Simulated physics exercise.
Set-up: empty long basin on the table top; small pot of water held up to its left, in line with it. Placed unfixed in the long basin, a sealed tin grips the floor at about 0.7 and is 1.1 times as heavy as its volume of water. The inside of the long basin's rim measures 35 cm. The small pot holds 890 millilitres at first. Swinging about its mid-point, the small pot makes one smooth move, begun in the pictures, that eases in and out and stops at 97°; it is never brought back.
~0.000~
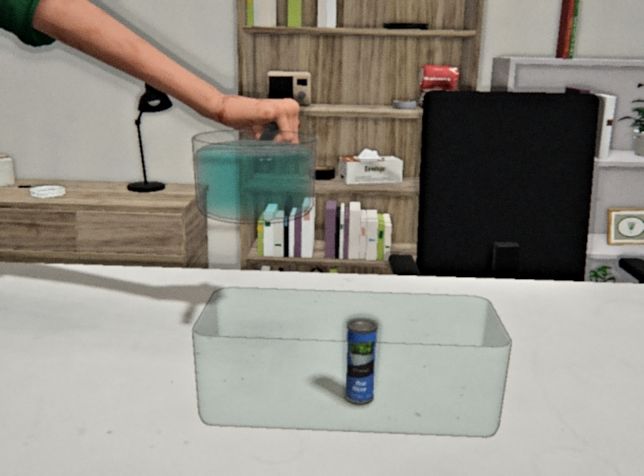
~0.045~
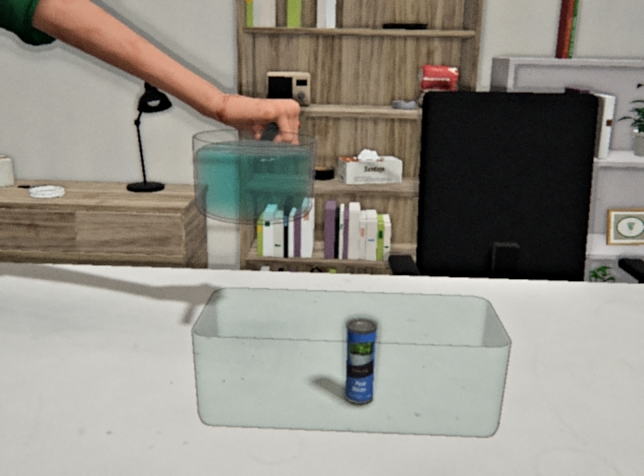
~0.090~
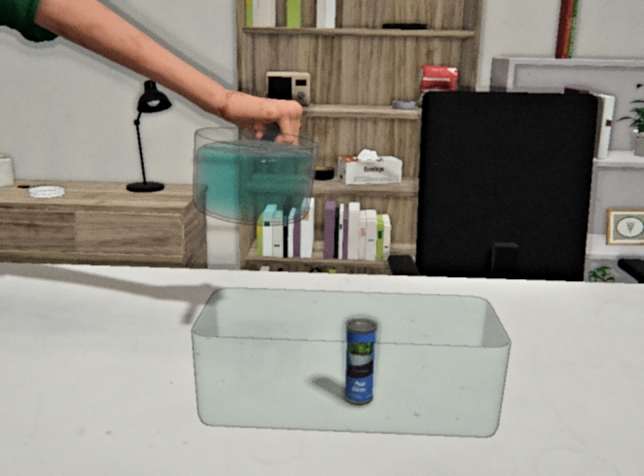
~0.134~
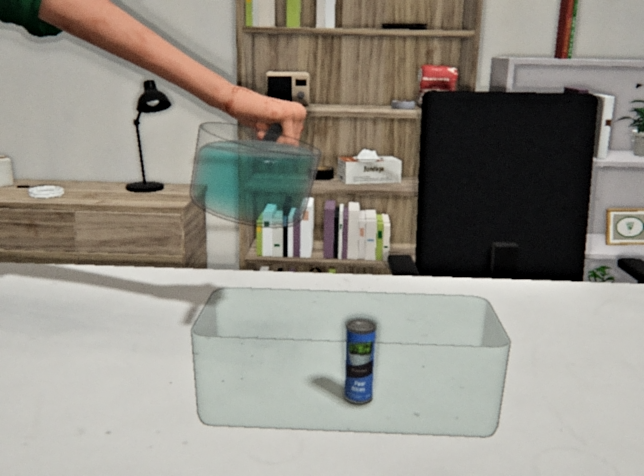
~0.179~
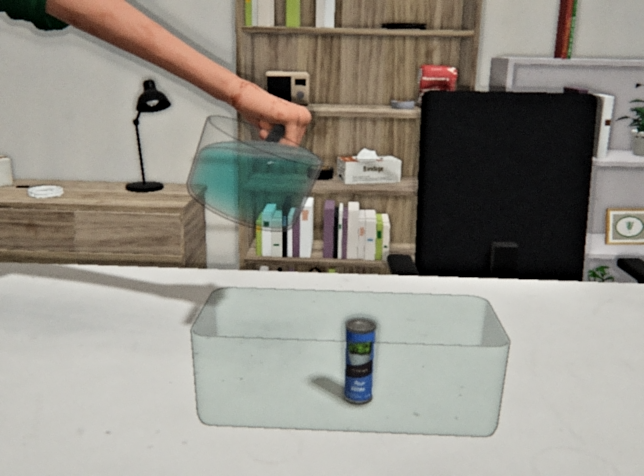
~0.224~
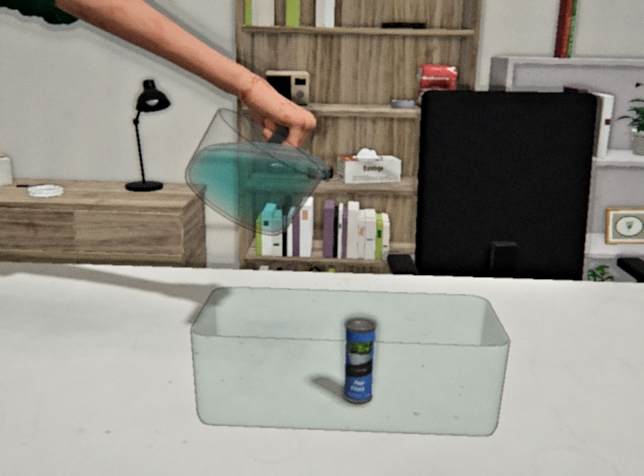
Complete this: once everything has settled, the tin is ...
Once everything has settled, the tin is standing up.
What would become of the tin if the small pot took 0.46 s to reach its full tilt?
With that tilt, the tin stays on its base.
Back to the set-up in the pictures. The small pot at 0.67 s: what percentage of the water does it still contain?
Close to 12 percent of the total.
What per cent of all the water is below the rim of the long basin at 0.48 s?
Close to 16 in a hundred.
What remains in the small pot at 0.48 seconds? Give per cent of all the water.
Roughly 40 percent.
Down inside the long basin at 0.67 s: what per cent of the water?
Around 76 in a hundred.
By 0.48 s the tilt is 90° and 40 per cent is still to pour; the tin stands where it began.
By 0.67 s the tilt is 97° and 11 per cent is still to pour; the tin stands where it began.
By 0.87 s the tilt is 97° and 3 per cent is still to pour; the tin stands where it began.
By 1.08 s the tilt is 97° and 1 per cent is still to pour; the tin stands where it began.
At rest the tin stands where it began.
